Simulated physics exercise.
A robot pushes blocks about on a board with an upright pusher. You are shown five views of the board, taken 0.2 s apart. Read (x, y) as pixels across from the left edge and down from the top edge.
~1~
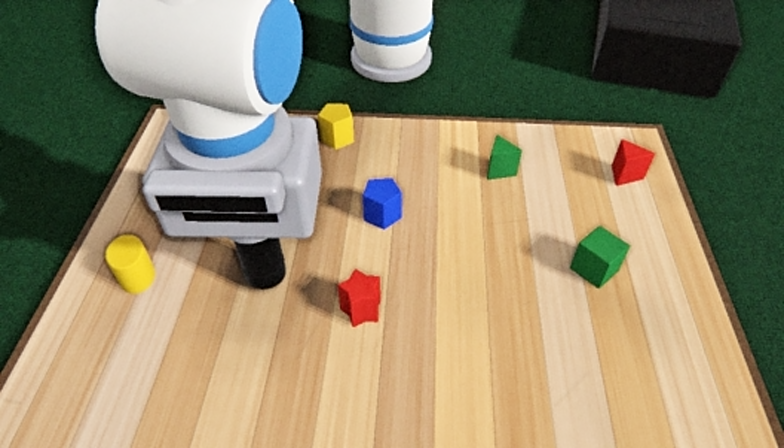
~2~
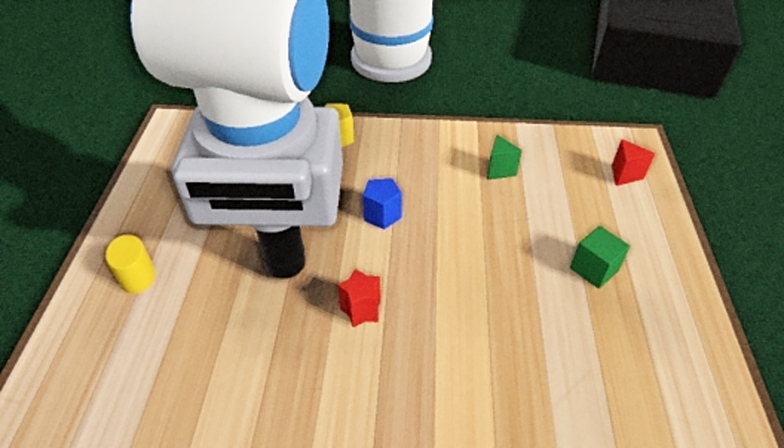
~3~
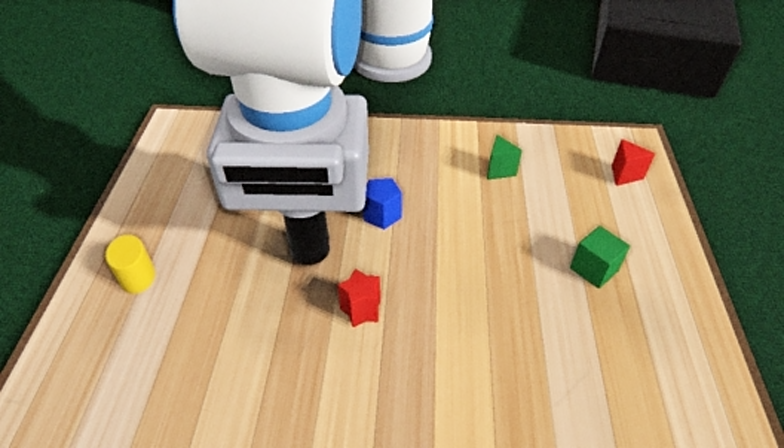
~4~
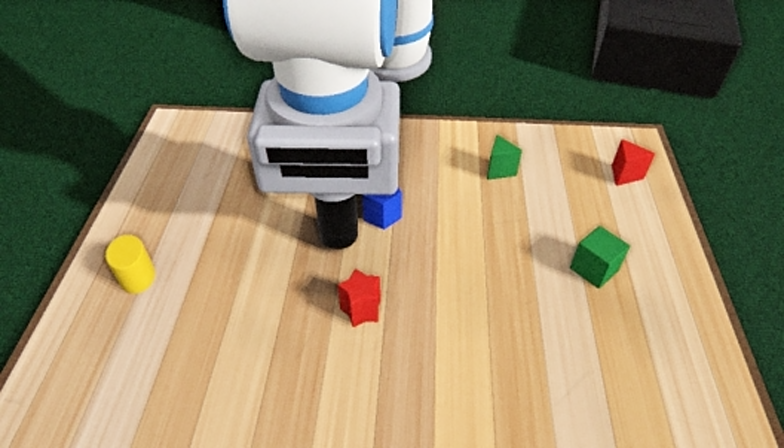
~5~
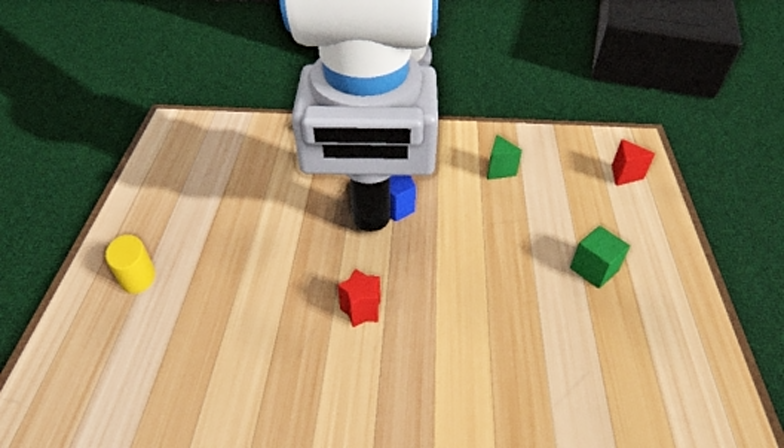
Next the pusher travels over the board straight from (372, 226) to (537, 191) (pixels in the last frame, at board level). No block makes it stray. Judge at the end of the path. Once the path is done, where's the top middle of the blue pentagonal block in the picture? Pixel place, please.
My estimate: (431, 162).
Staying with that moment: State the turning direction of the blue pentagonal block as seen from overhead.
The block turns counter-clockwise.
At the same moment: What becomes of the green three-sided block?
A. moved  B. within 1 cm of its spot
That would be B.
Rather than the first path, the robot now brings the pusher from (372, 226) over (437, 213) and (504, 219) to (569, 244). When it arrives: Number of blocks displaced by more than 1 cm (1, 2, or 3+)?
One gets moved.
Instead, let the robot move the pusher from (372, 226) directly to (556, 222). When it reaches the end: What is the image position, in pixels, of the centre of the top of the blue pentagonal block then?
The blue pentagonal block ends near (413, 173).
On the path given first. One third of the way, pusher at (429, 207); blue pentagonal block at (430, 163), turned 45° anticlockwise.
Two thirds of the way, pusher at (486, 195); blue pentagonal block at (431, 162), turned 50° anticlockwise.
At the end, pusher at (539, 184); blue pentagonal block at (431, 162), turned 50° anticlockwise; green three-sided block still.
